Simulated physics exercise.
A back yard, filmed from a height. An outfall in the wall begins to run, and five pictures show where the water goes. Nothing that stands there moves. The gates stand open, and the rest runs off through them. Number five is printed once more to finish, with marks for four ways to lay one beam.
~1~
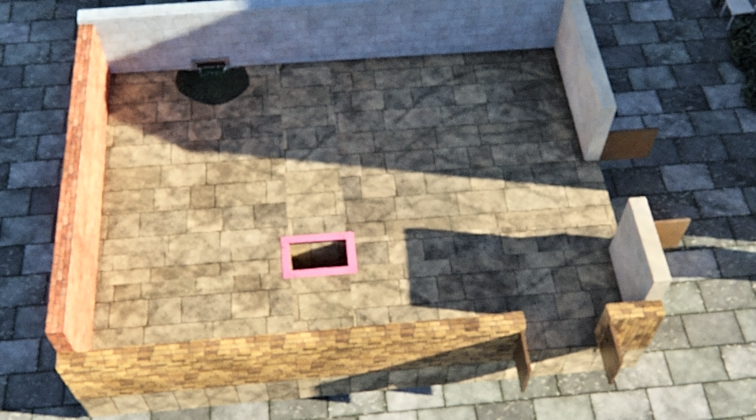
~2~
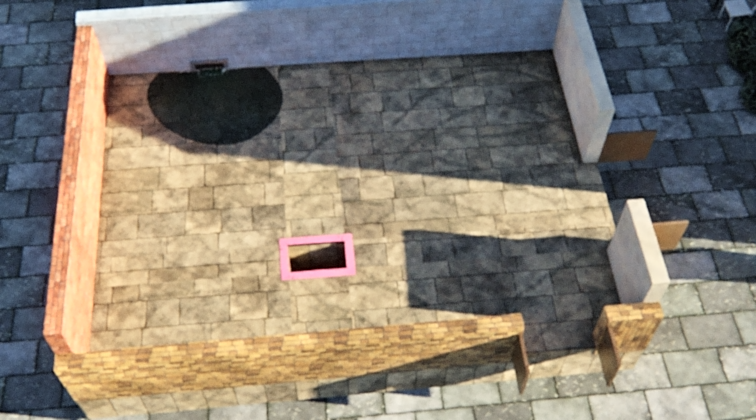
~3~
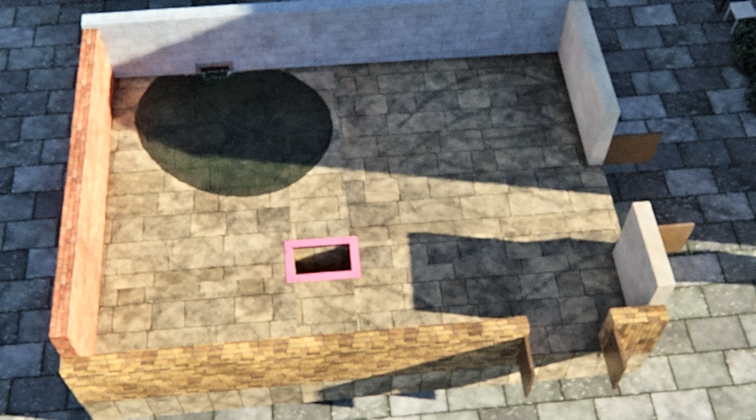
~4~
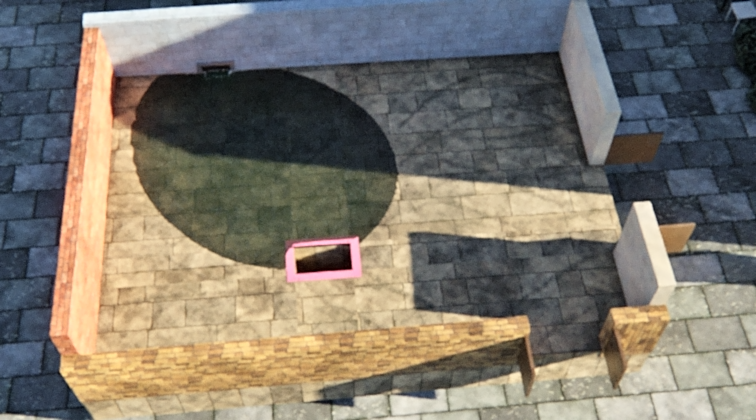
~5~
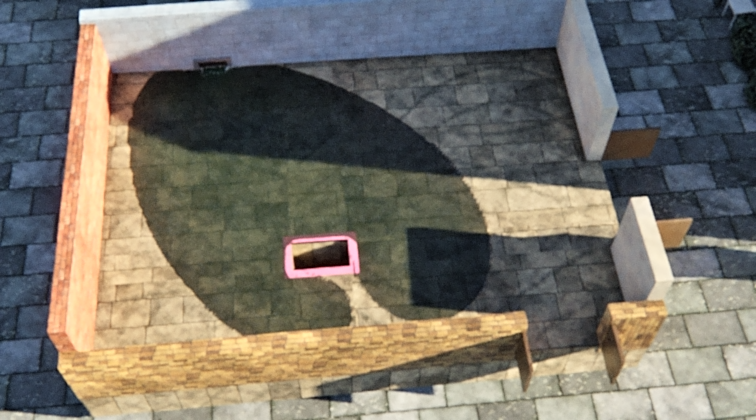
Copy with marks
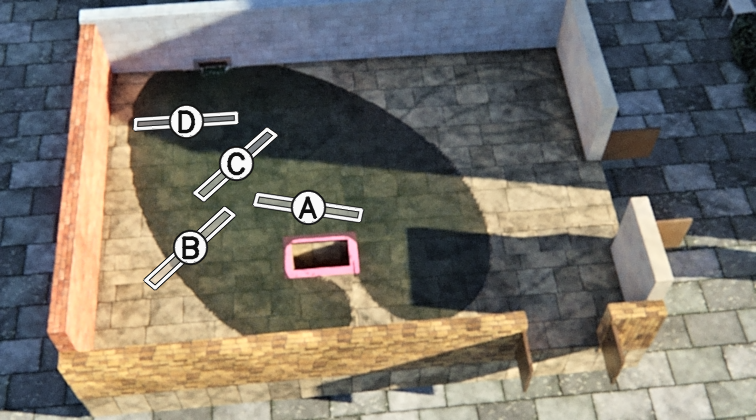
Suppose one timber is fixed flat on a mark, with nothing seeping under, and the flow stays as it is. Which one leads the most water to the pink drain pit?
Best: B.
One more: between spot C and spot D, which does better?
D.
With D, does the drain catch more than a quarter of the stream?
No, it does not.
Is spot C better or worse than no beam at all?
Spot C is worse.
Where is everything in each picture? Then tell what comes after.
Outfall at (211, 63); pink drain pit at (319, 255); open gate at (596, 204); open gate at (555, 335); front seen at (204, 99), 2 % of the ground wet; pink drain pit still dry, in the first picture.
Front seen at (210, 142), 6 % of the ground wet; pink drain pit still dry, in the second picture.
Front seen at (267, 188), 15 % of the ground wet; pink drain pit still dry, in the third picture.
Front seen at (347, 239), 27 % of the ground wet; pink drain pit taking water, in the fourth picture.
Front seen at (458, 301), 42 % of the ground wet; pink drain pit taking water, in the fifth picture.
On the marked copy, A from (256, 199) to (360, 215); B from (150, 284) to (229, 211); C from (199, 196) to (271, 132); D from (135, 124) to (236, 117).
With A, about 12 % of the stream goes into the pink drain pit, about 88 % out by the gates.
With B, about 35 % of the stream goes into the pink drain pit, about 65 % out by the gates.
With C, about 3 % of the stream goes into the pink drain pit, about 96 % out by the gates.
With D, about 11 % of the stream goes into the pink drain pit, about 89 % out by the gates.
